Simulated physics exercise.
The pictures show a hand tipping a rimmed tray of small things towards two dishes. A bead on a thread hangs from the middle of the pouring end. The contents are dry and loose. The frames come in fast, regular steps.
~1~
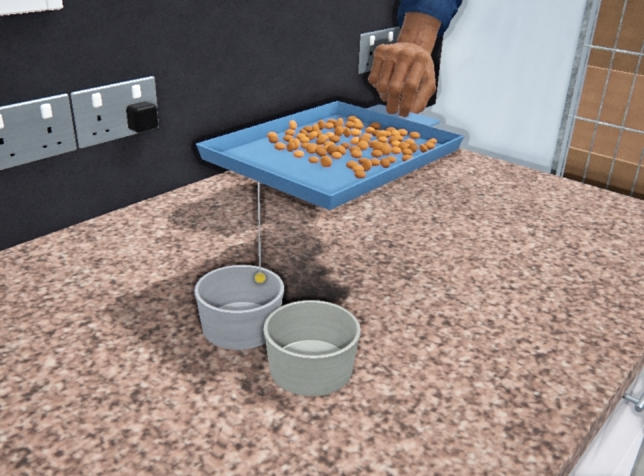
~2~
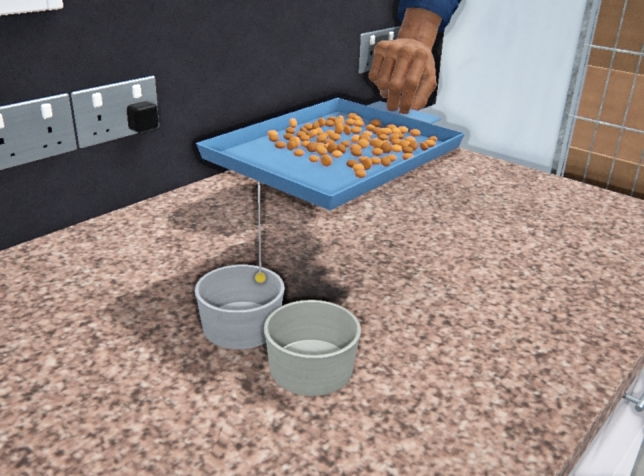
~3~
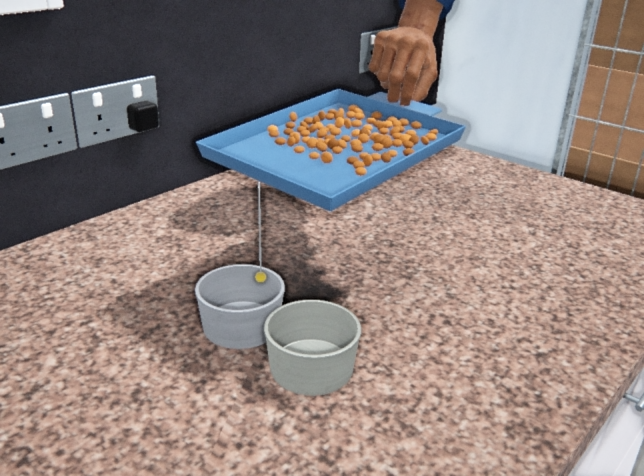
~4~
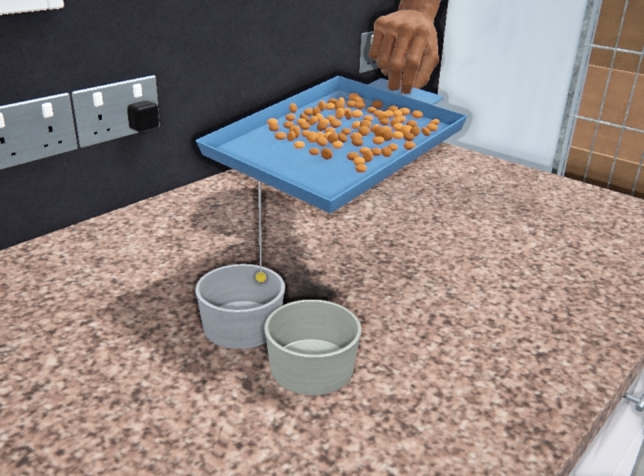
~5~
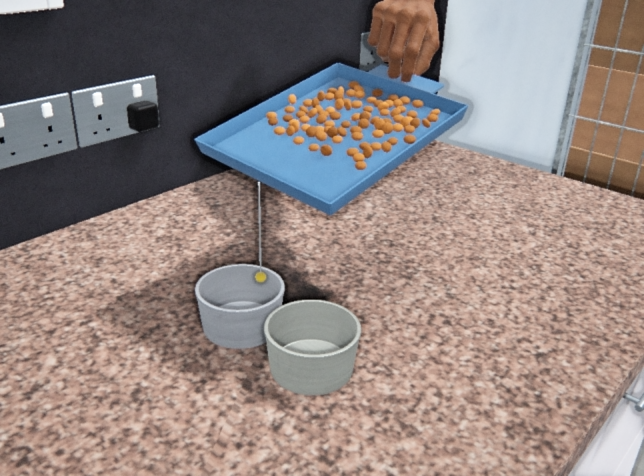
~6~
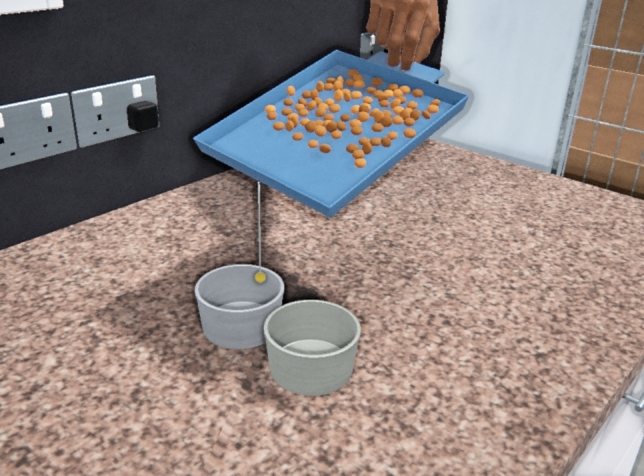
The footage shows a hand gradually raising the far end of a blue tray of small orange-brown pieces, tilting it towards two small dishes on a speckled countertop, while a bead hangs on a thread from the tray's near end.
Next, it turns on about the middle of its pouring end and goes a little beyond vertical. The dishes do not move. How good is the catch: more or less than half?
Together they catch over half.
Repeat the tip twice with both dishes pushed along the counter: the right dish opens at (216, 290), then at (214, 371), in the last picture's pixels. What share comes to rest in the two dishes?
About 0 and 0 per cent.
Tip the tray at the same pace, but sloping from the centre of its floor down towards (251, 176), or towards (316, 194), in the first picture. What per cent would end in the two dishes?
About 40 and 90 per cent.
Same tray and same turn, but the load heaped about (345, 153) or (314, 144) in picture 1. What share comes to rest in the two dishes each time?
First some 70, then 70 per cent.
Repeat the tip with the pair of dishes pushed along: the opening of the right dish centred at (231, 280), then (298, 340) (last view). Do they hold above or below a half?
First less than half, then most of it.
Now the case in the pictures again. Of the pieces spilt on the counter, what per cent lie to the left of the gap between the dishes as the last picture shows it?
Near 80 %.
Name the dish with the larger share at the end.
More ends in the dish on the right.
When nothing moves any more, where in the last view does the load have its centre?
Close to (308, 361).
Just after the last frame, tray tipped steeply; the larger part on the tray; about a tenth in the air.
A moment on, tray tipped right over; roughly a third on the tray; roughly a third in the right dish; just a few in the left dish; about a tenth outside both; roughly a quarter in the air.
Further on, tray tipped past a quarter turn; the larger part in the right dish; about a tenth in the left dish; about a tenth outside both.
When it is over, tray tipped past a quarter turn; the larger part in the right dish; about a tenth in the left dish; about a tenth outside both.
